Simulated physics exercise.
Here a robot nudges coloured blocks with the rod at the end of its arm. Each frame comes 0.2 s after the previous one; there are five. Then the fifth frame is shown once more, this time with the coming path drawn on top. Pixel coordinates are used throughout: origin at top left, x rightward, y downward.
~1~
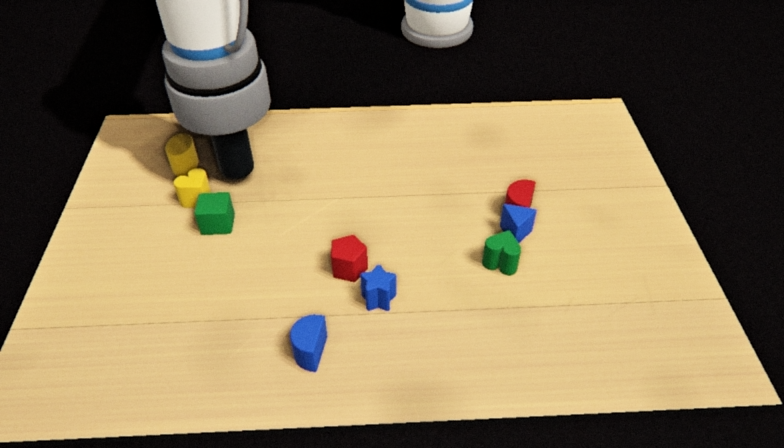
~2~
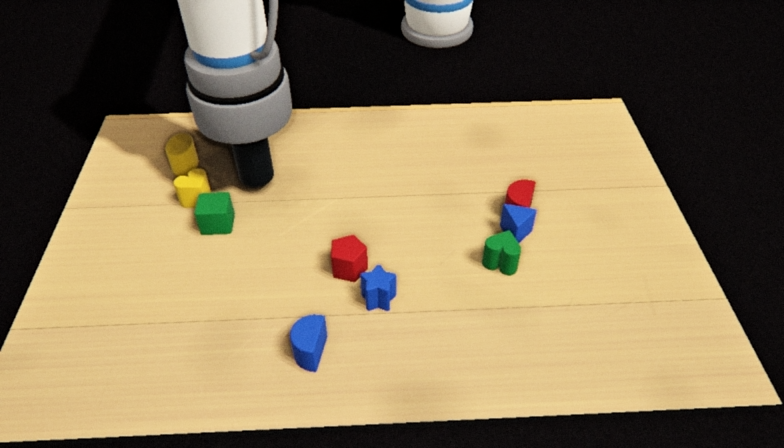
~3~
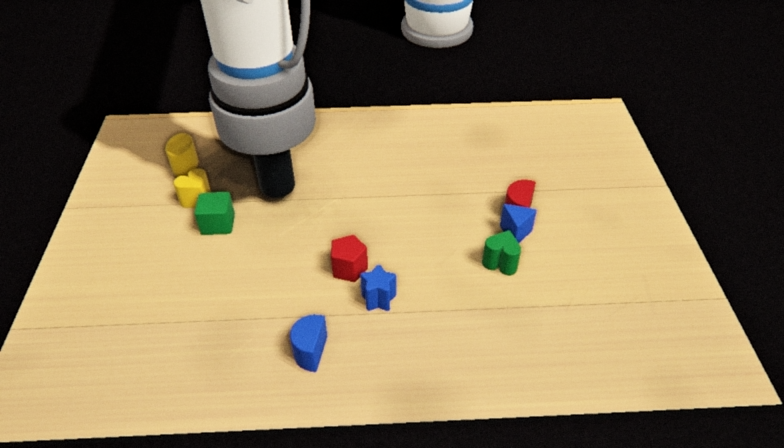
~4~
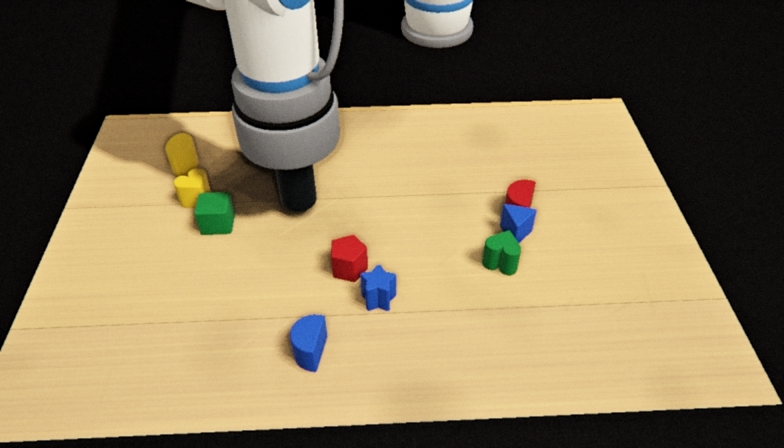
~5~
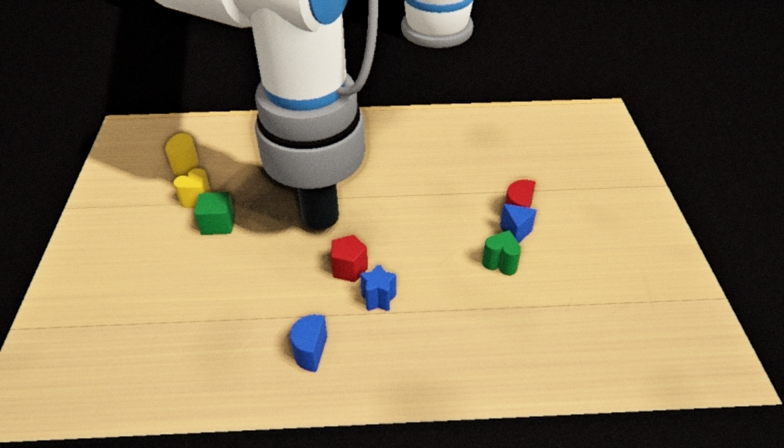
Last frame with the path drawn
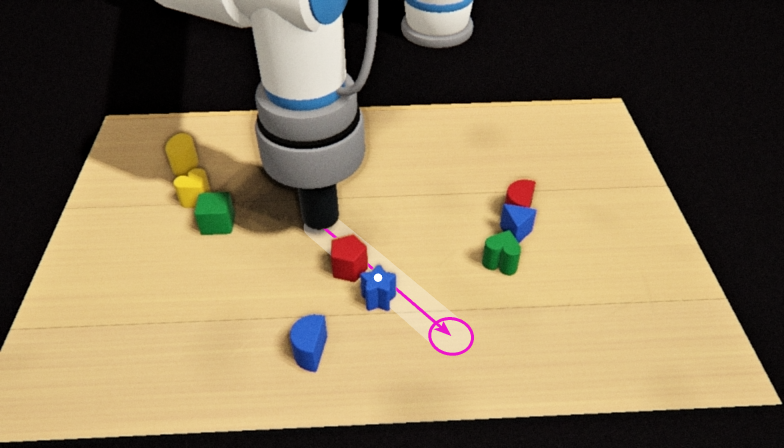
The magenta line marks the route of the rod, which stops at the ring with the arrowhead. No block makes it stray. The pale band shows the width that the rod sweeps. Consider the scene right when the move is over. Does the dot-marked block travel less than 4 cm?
The answer is yes.
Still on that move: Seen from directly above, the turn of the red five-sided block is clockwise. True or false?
The claim holds.
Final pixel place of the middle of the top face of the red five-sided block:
If I read the scene right, the answer is (352, 276).
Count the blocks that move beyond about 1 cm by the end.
Two blocks, no more.
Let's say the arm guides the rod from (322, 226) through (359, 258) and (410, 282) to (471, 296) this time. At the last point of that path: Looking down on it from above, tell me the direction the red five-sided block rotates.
Verdict: Clockwise.
The drawn path runs straight from (322, 226) to (451, 336); the dot is on the blue star block.
The first path, step by step. One third of the way, rod at (361, 251); red five-sided block at (354, 265), turned 35° clockwise; blue star block at (380, 280), turned 15° anticlockwise.
Two thirds of the way, rod at (404, 288); red five-sided block at (352, 276), turned 55° clockwise; blue star block at (385, 298).
At the end, rod at (452, 328); red five-sided block at (352, 276), turned 55° clockwise; blue star block at (387, 301), turned 20° clockwise.
